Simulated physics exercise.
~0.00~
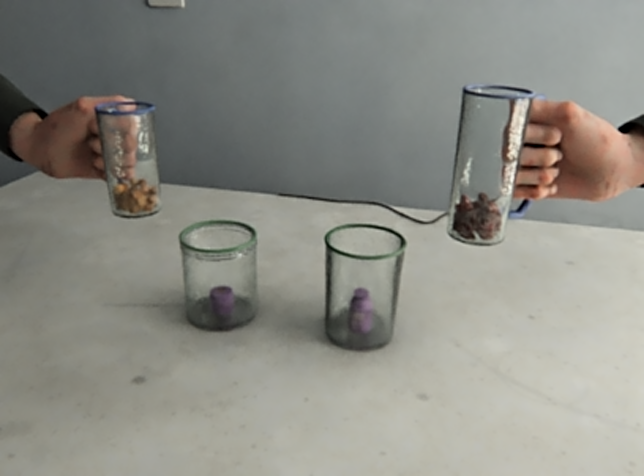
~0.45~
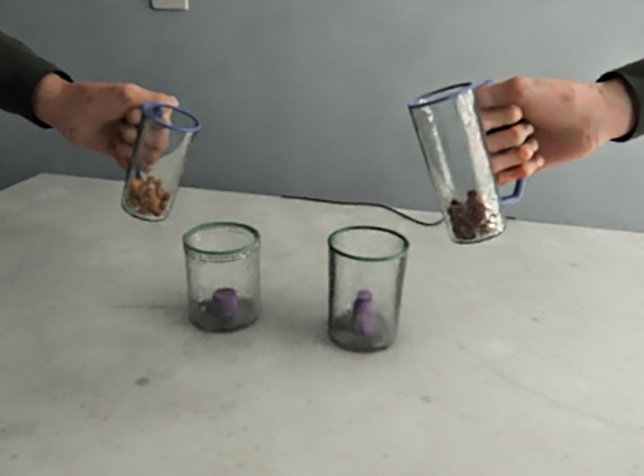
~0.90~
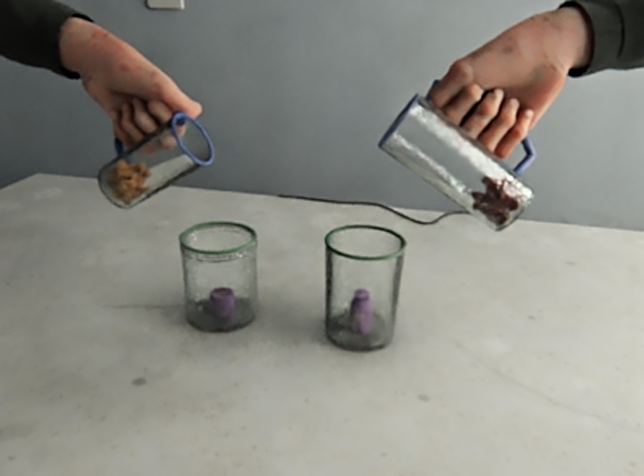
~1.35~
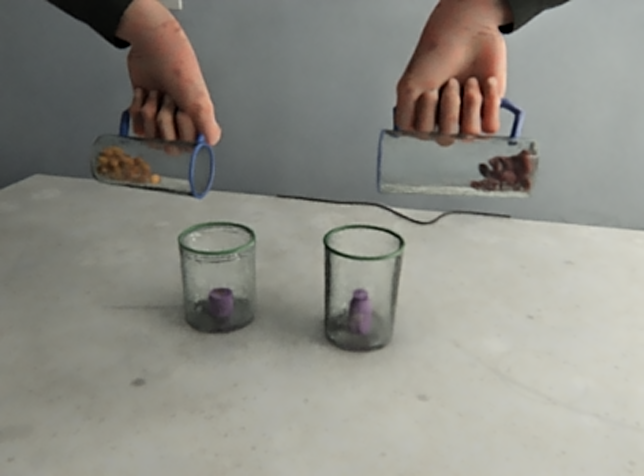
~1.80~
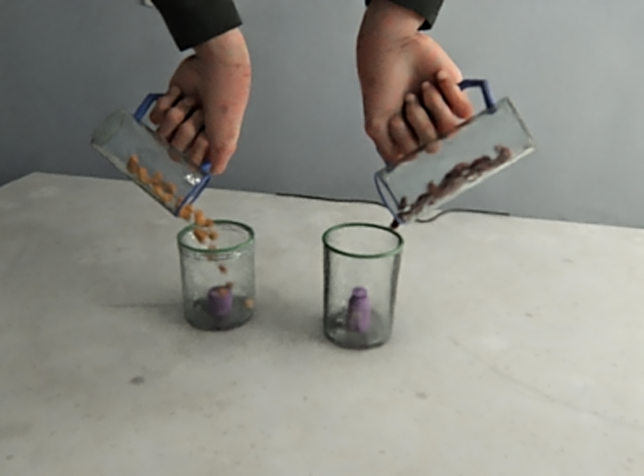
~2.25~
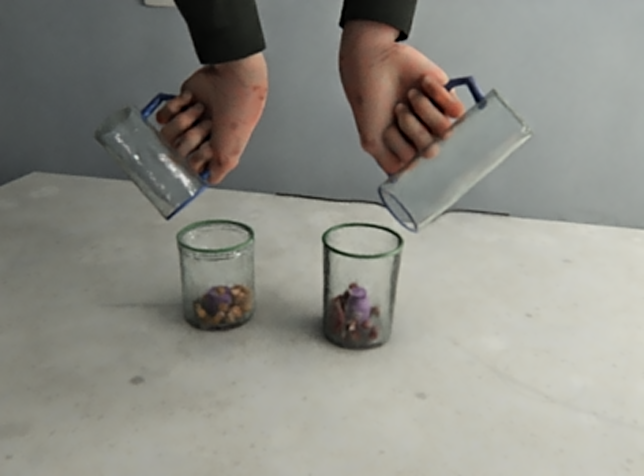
Two hands hold clear, blue-rimmed cups above a pale grey tabletop, seen from slightly above against a grey wall, with orange-brown pieces in the left cup and dark reddish ones in the right. Below them stand two green-rimmed clear glasses, the left one shorter, each holding a small purple object. The hands tilt both cups inward until they lie on their sides, then tip them further. The left pieces tumble into their glass first while the dark ones slide toward the rim, then drop too. Both cups end empty, and the purple objects still show above the shallow fill.
